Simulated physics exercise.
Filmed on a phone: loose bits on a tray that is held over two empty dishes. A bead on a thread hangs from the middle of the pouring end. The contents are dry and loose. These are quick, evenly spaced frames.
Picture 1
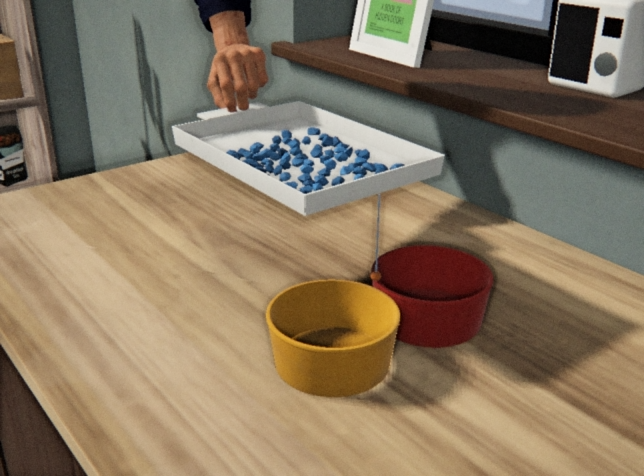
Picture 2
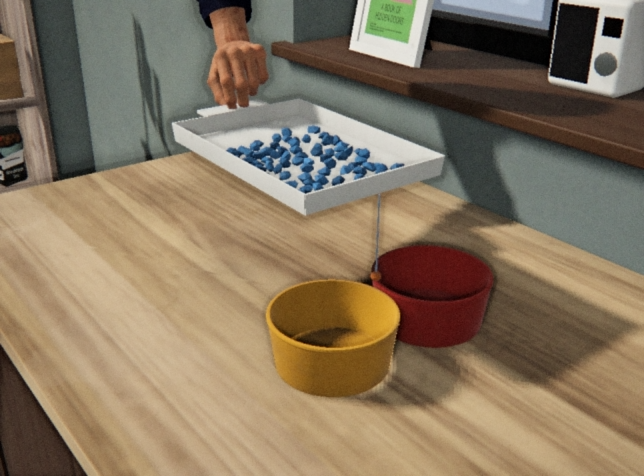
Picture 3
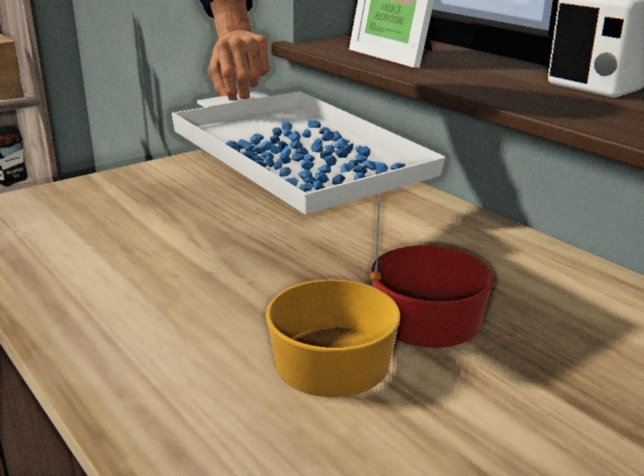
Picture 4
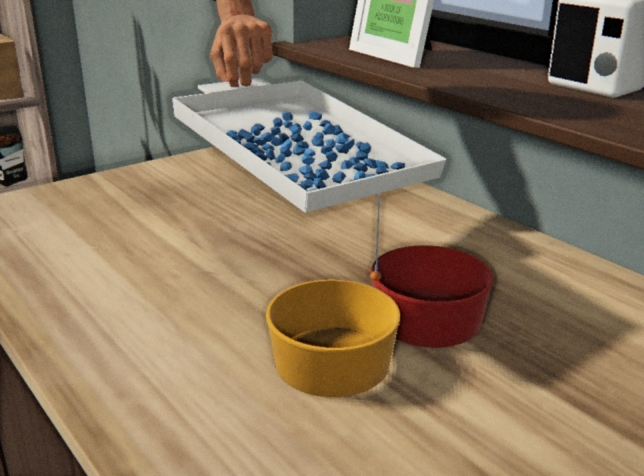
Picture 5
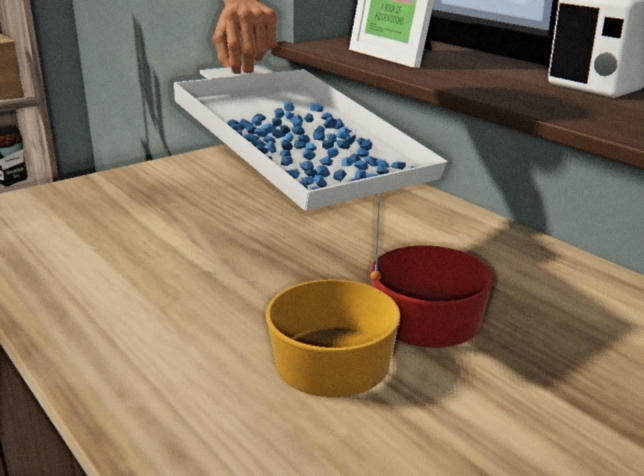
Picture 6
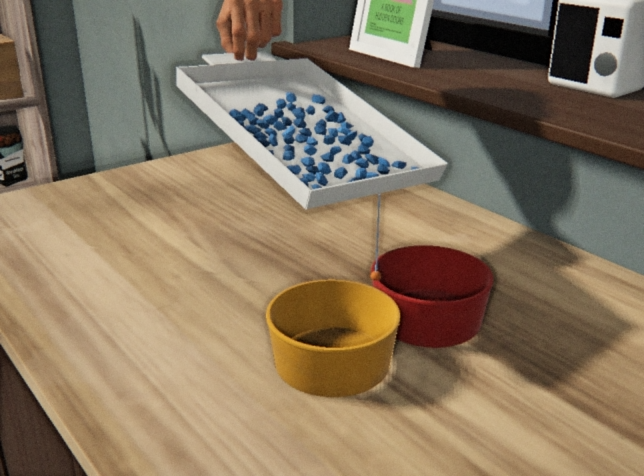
A wooden tabletop in a room with grey-green walls is seen from above at an angle, with a dark shelf behind it holding a framed green sign and a white device. A hand grips a white tray of small blue pieces above a yellow dish and a red dish, a bead hanging on a thread. The hand rises steadily, tilting the tray toward its lower right corner, while the camera stays still.
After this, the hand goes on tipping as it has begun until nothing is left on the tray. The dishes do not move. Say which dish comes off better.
It favours the right-hand dish.
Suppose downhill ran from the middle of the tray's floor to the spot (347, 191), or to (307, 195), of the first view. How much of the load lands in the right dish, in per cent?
The first gives 0 %, the second 0 %.
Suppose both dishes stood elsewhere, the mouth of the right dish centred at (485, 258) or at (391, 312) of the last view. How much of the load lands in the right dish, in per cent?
Near 20 % and 40 %.
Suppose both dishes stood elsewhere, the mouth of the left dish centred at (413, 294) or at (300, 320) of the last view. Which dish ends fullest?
The first try: The left dish. The second: The dish on the right.
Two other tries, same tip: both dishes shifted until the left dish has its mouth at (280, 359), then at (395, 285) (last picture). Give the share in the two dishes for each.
In turn 40 and 60 in a hundred.
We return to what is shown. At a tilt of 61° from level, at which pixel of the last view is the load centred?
Close to (390, 163).
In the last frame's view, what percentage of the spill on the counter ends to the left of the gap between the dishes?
Close to 0 per cent.
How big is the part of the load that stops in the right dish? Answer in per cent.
Roughly 70 in a hundred.
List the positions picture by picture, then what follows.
In the first frame, corners of the pouring end at (305, 194) and (442, 155), level; middle of the load at (308, 163), aquarium stones; left dish at (375, 362); right dish at (474, 315); bead on its thread at (376, 276).
In the second frame, corners of the pouring end at (305, 194) and (442, 155), level; middle of the load at (308, 162).
In the third frame, corners of the pouring end at (306, 193) and (442, 157), tipped barely, lowest at the right corner; middle of the load at (308, 158).
In the fourth frame, corners of the pouring end at (308, 191) and (443, 159), tipped a little, lowest at the right corner; middle of the load at (309, 153).
In the fifth frame, corners of the pouring end at (309, 190) and (444, 161), tipped a little, lowest at the right corner; middle of the load at (310, 147).
In the sixth frame, corners of the pouring end at (311, 189) and (445, 163), tipped clearly, lowest at the right corner; middle of the load at (312, 141); left dish at (375, 362); right dish at (474, 315).
Soon, tray tipped steeply; all on the tray.
A while on, tray tipped right over; about half on the tray; about a quarter in the right dish; a small part outside both; about a quarter in the air.
Towards the end, tray tipped past a quarter turn; a small part in the left dish; about two thirds in the right dish; about a quarter outside both.
Finally, tray tipped past a quarter turn; a small part in the left dish; about two thirds in the right dish; about a quarter outside both.
